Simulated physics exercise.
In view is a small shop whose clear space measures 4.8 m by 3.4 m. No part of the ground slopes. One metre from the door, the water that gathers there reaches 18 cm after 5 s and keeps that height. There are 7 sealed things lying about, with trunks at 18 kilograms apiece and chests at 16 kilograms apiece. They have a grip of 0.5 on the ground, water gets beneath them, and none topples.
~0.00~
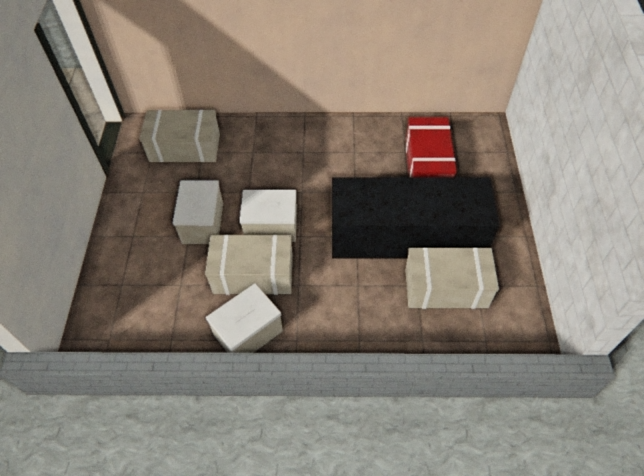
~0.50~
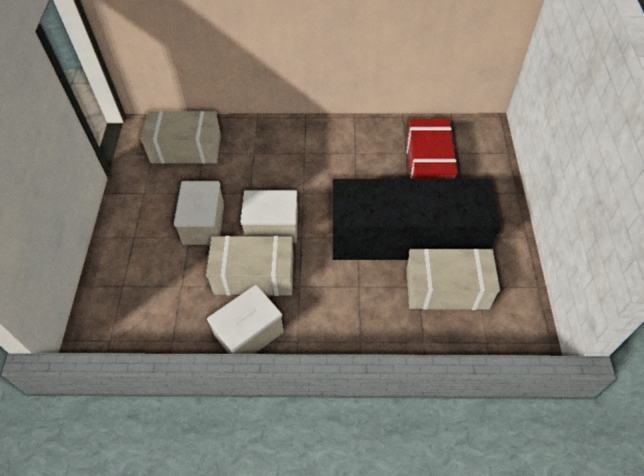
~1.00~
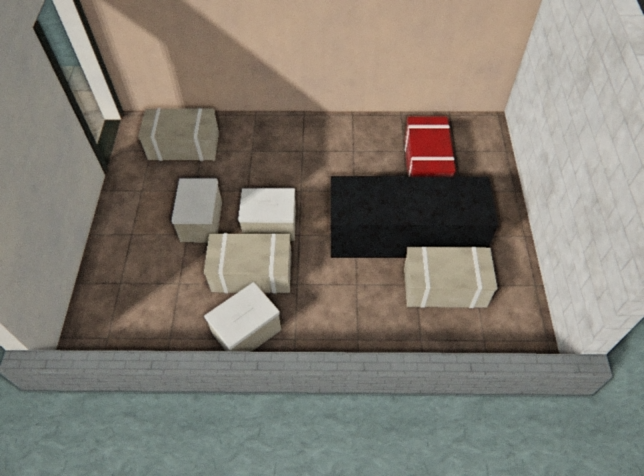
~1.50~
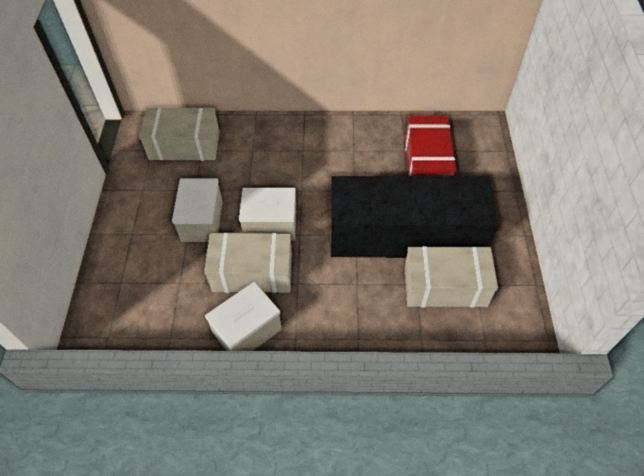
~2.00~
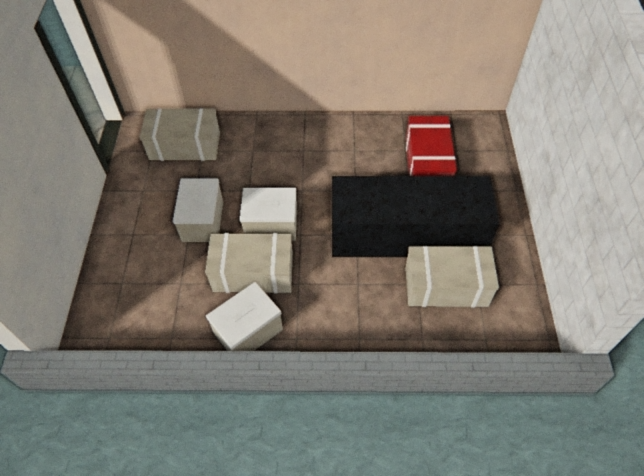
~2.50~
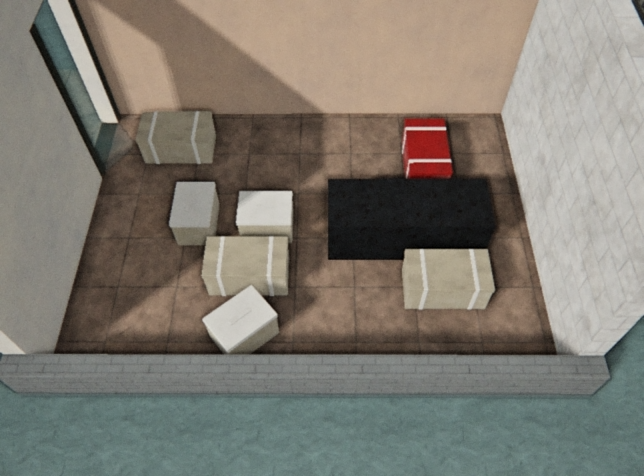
Boxes and a red trunk stay still while the grey ground outside turns blue-green.
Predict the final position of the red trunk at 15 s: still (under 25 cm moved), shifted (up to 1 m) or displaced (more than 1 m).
Displaced.
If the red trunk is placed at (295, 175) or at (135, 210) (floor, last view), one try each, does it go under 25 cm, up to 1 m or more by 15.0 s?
A long trip, then no real movement.
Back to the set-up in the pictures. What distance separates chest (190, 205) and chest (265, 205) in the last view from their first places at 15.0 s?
Net displacement, in order: 0 cm; 0 cm.
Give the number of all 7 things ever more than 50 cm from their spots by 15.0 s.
That comes to 2.
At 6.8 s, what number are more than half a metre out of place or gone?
The count is 1.
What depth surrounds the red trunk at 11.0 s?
About 11 cm.
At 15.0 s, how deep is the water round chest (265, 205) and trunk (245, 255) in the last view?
Around 6 cm and 6 cm.
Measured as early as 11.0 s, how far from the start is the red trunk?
Displacement near 80 cm.
After 3.5 s the red trunk is near (428, 145), 0.0 m from its start, aground; 0 afloat.
After 6.8 s the red trunk is near (428, 145), 0.0 m from its start, aground; 0 afloat.
After 11.0 s the red trunk is near (504, 138), 0.8 m from its start, afloat; 2 afloat.
After 15.0 s the red trunk is near (498, 312), 2.1 m from its start, afloat; 4 afloat.
